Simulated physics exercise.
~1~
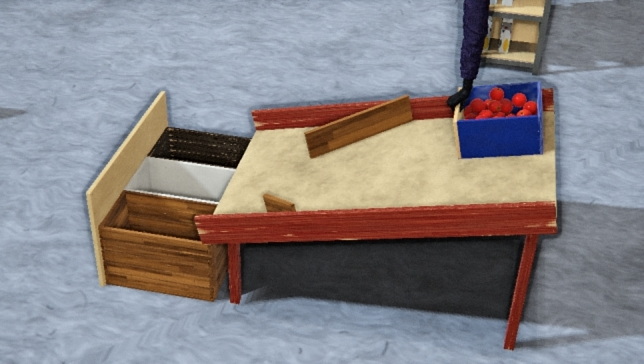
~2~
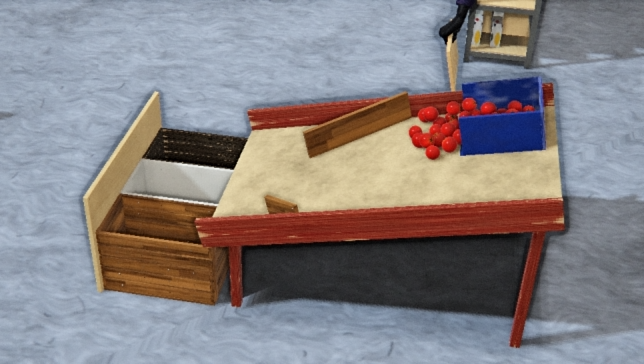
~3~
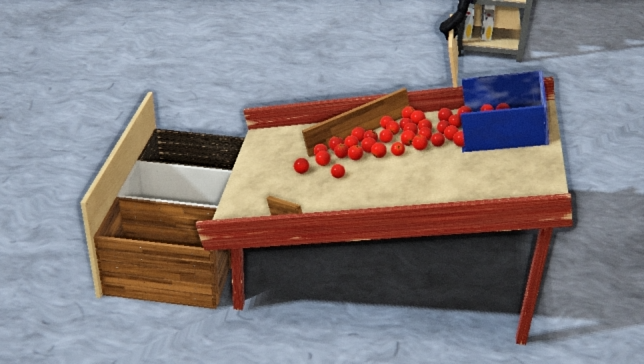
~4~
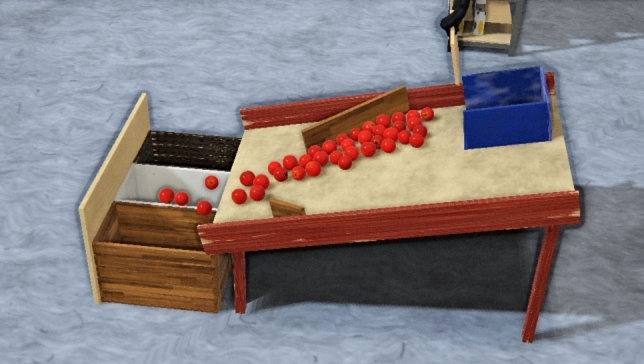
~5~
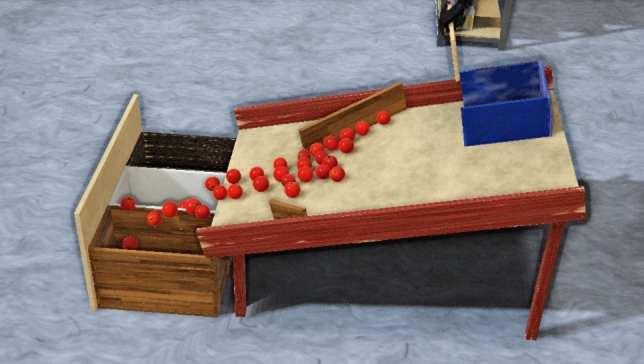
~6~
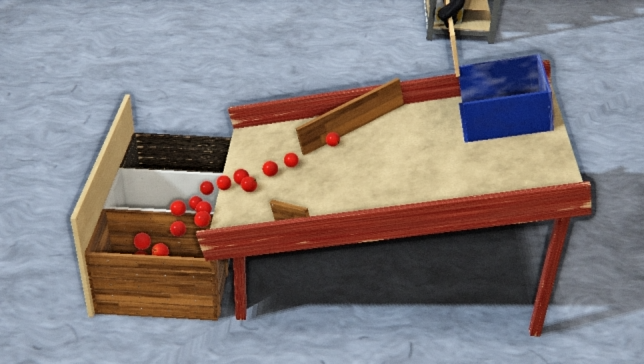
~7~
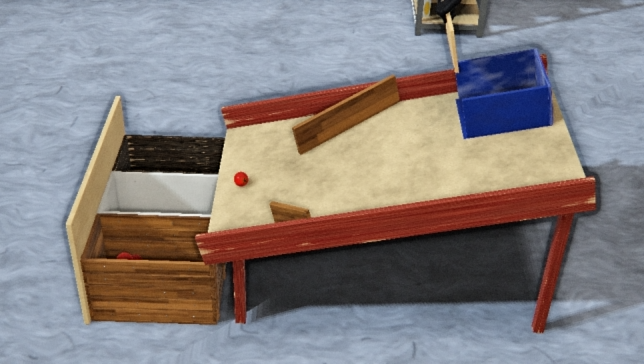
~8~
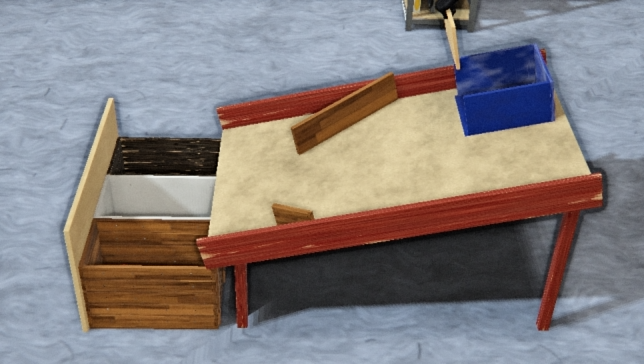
A dark arm lifts the gate and red tomatoes roll left down the table into containers.
